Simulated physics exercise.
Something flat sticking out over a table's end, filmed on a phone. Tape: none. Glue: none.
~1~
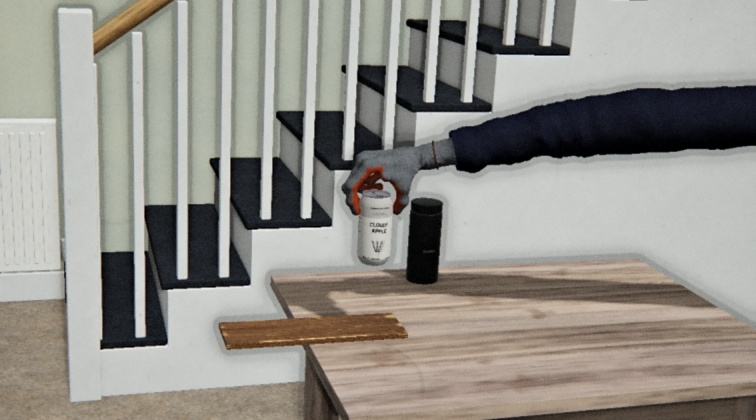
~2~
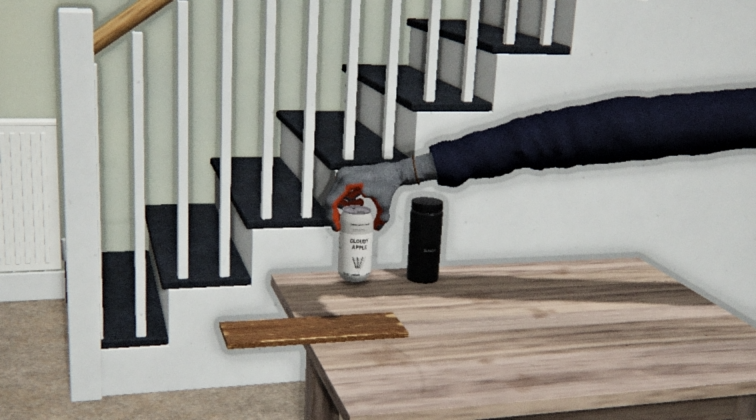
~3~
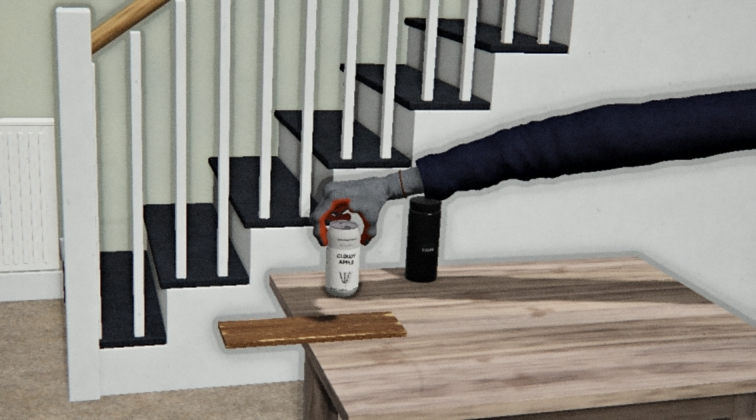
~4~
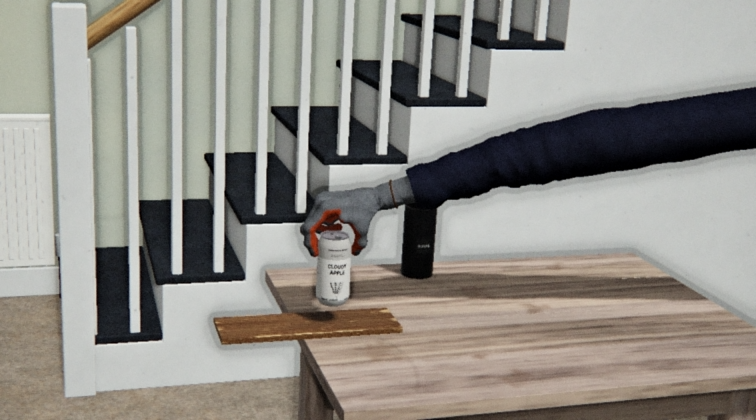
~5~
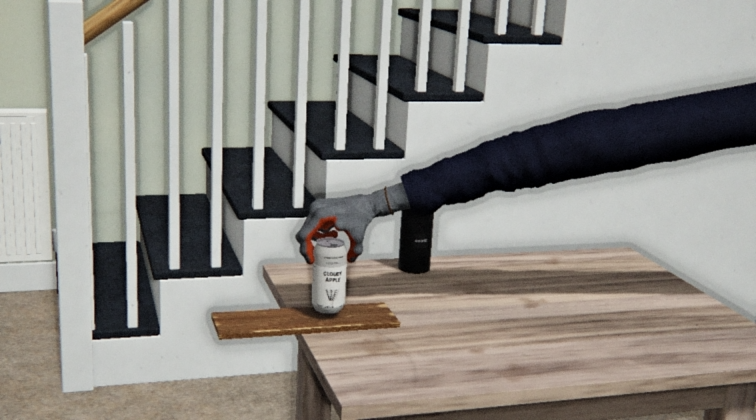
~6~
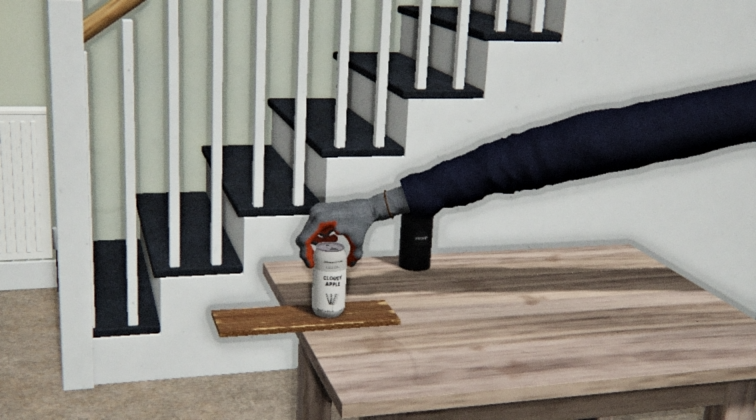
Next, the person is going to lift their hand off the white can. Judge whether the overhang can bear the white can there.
Bottom line, it stays where it is up there.
Then, 0.40 s past the last view, nothing moves.
Then, 1.10 s past the last view, white can resting near (329, 280).
Finally, all 3 still in place. Final places as the last picture's camera would see them, white can near (329, 280). The plank holds.
